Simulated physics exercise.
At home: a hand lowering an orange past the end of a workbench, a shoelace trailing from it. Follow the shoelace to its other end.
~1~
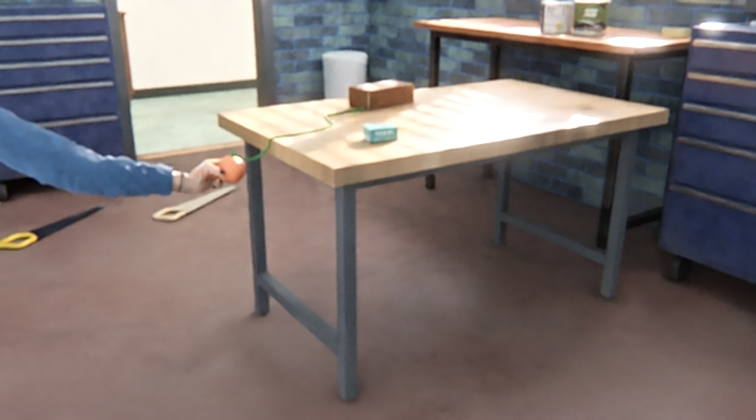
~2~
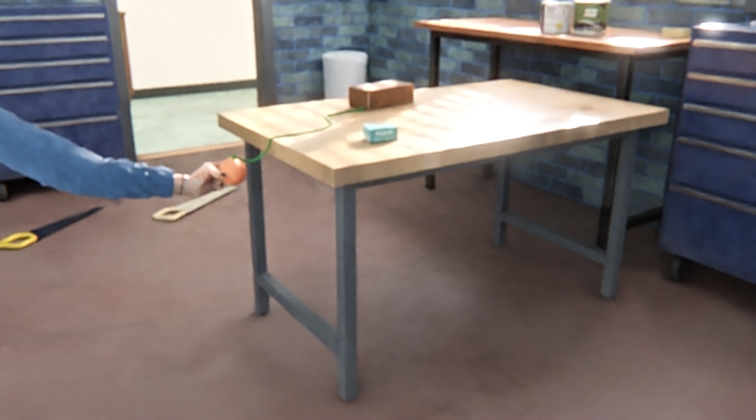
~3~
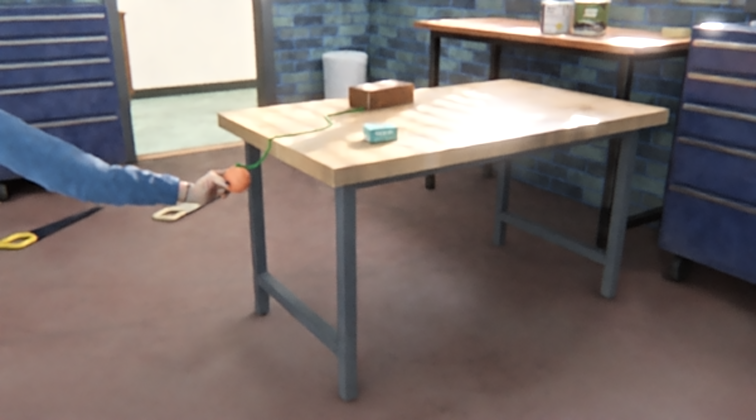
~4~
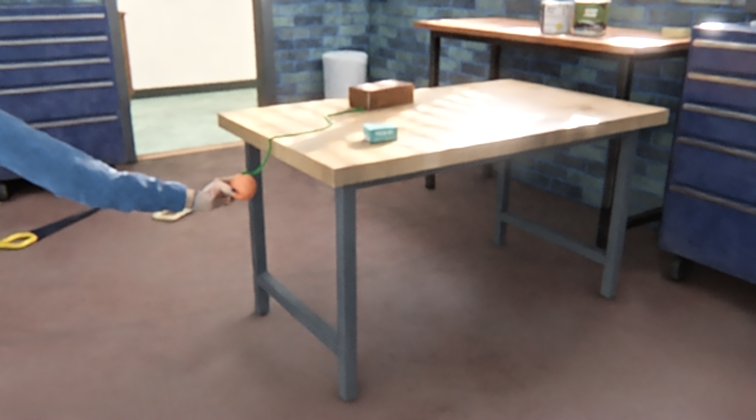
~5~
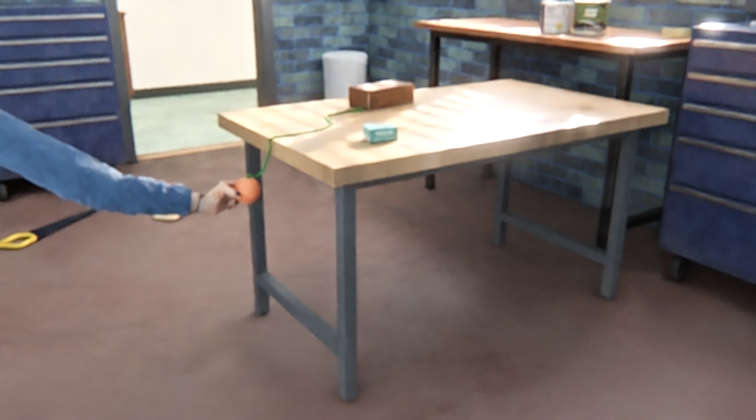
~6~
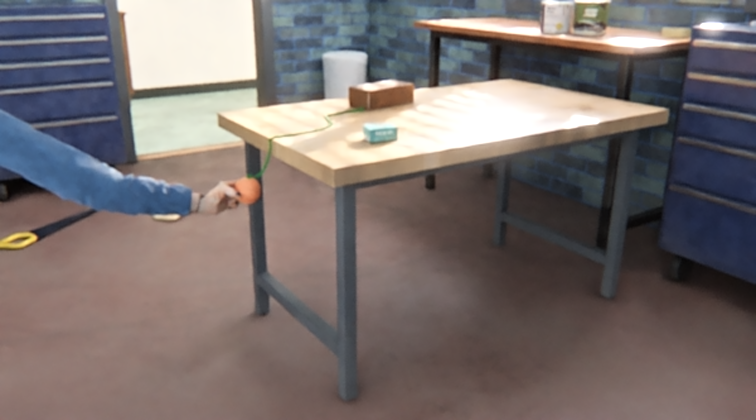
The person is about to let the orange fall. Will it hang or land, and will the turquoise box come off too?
In the end the orange swings from the edge and the turquoise box stays on top.
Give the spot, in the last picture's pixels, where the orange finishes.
Close to (285, 214).
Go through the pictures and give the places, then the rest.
In the first frame, orange (232, 169); brick (382, 85); turquoise box (381, 126).
In the second frame, orange (233, 172).
In the third frame, orange (237, 180).
In the fourth frame, orange (243, 187); shoelace through (327, 116) (326, 128).
In the fifth frame, orange (248, 191); shoelace through (327, 116) (326, 128).
In the sixth frame, orange (248, 191); brick (382, 85); turquoise box (381, 126); shoelace tied to the brick, with little slack.
Then, 0.62 s later than the last view, orange above the floor near (286, 207); brick as before; box as before.
Then, 1.44 s later than the last view, orange above the floor near (281, 218); brick as before; box as before.
Finally, orange above the floor near (285, 214); brick as before; box as before. The orange hangs in the air and the turquoise box remains where it stands.
